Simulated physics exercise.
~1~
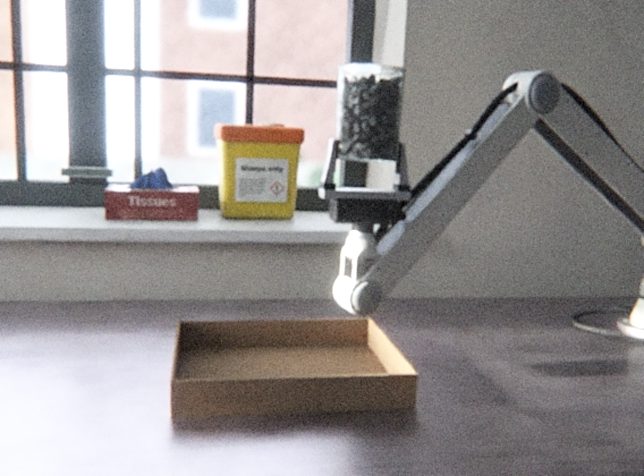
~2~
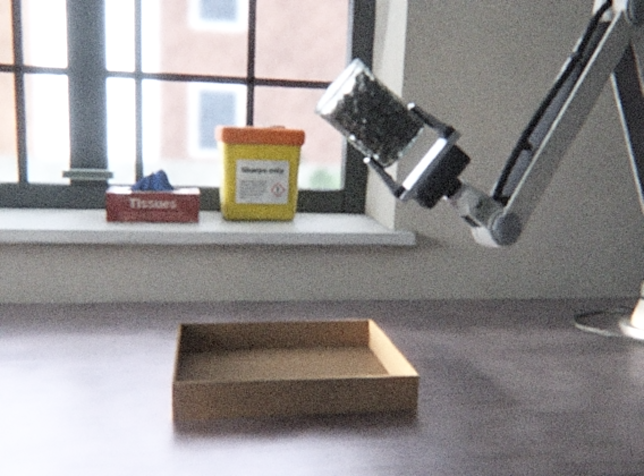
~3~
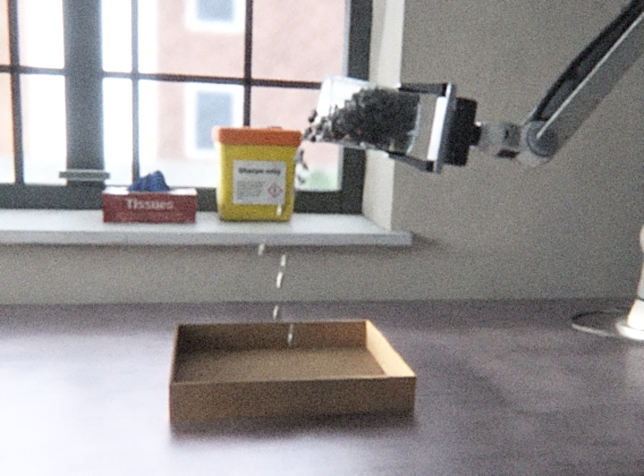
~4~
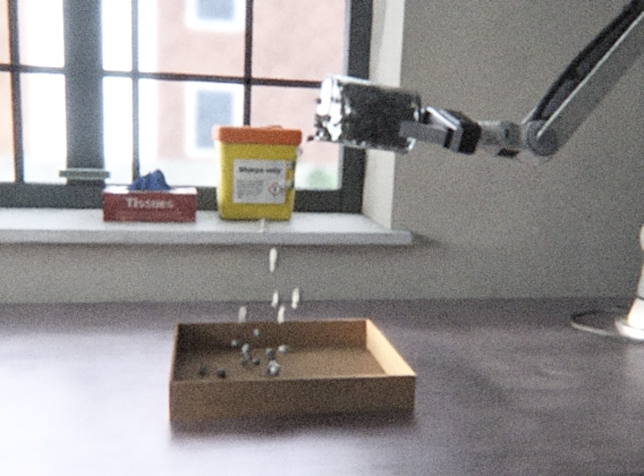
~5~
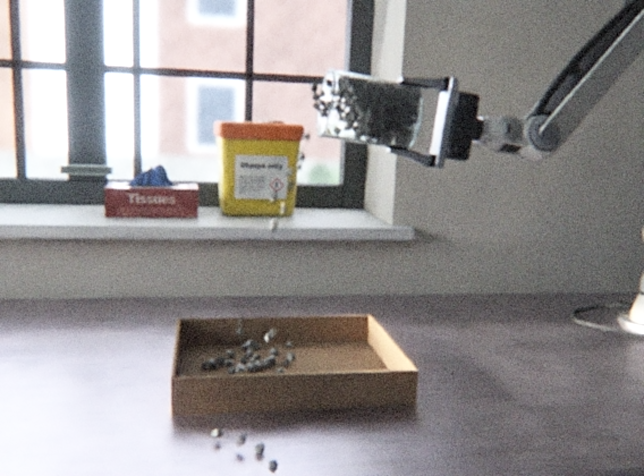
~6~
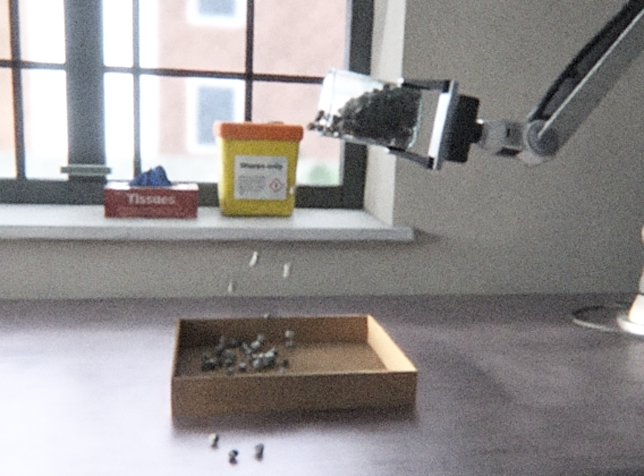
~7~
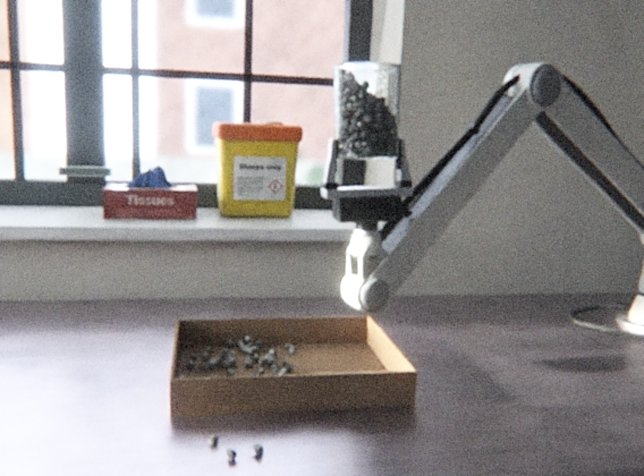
The video shows a robot arm tipping a clear beaker of dark pebbles over a shallow tray on a table, turning it as some fall, then bringing it upright still mostly full, with a scattering in the tray and a few on the table in front.
